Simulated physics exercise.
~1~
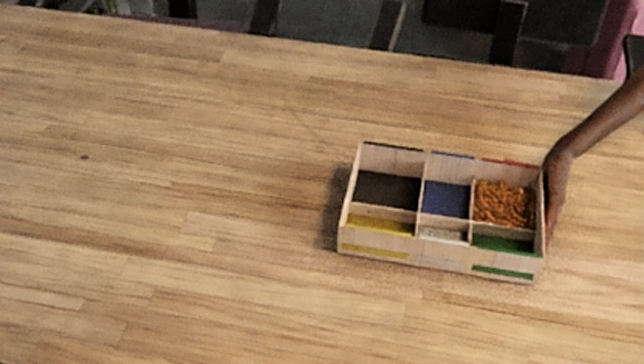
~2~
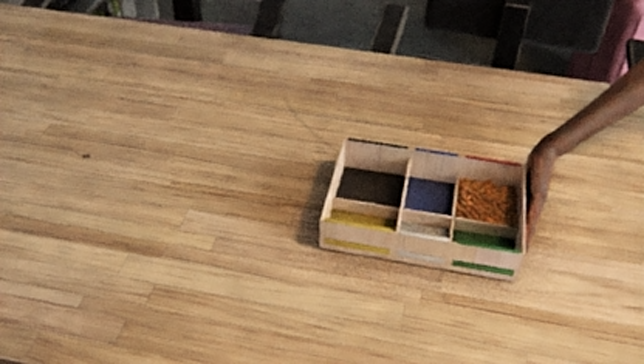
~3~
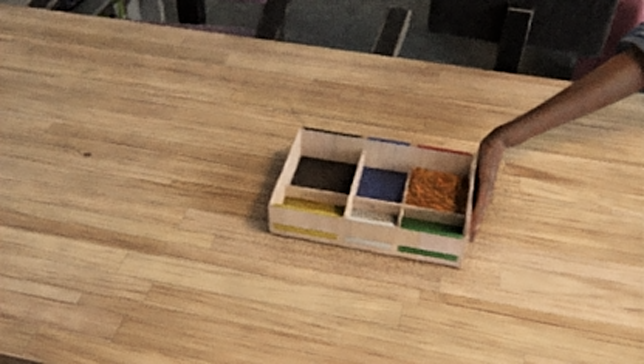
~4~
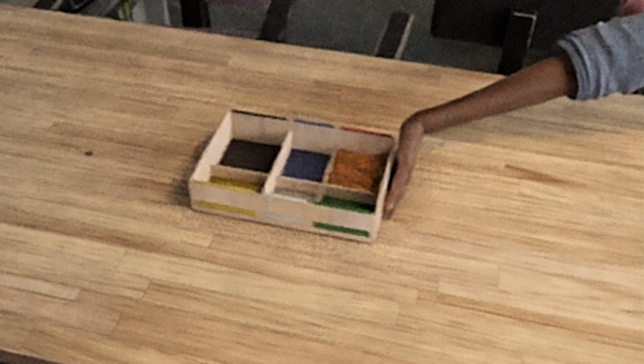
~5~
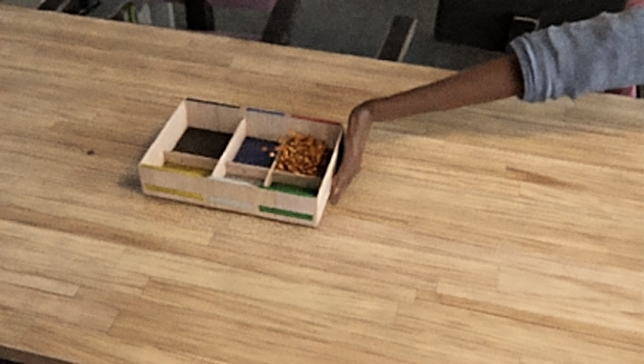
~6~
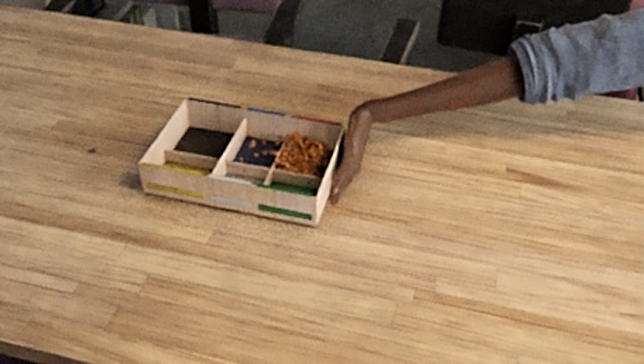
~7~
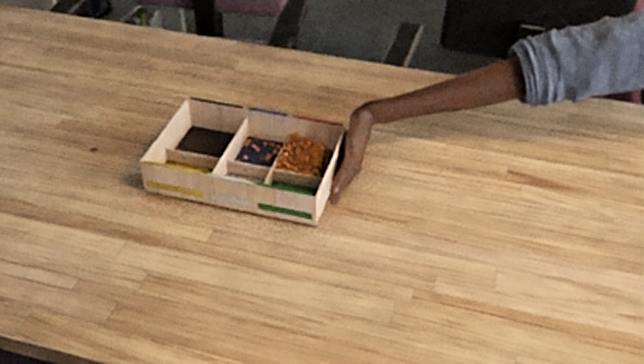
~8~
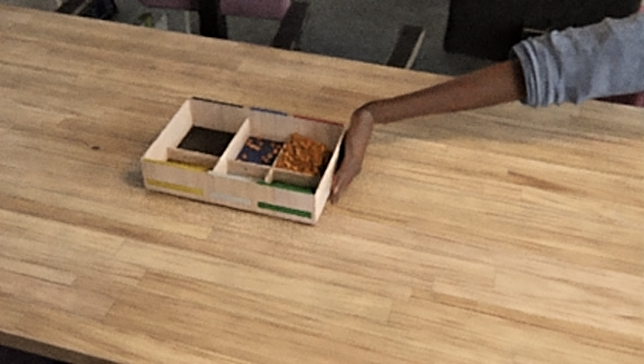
On a wooden tabletop, a hand slides a divided tray left and stops, a few orange pieces spilling into the blue compartment.
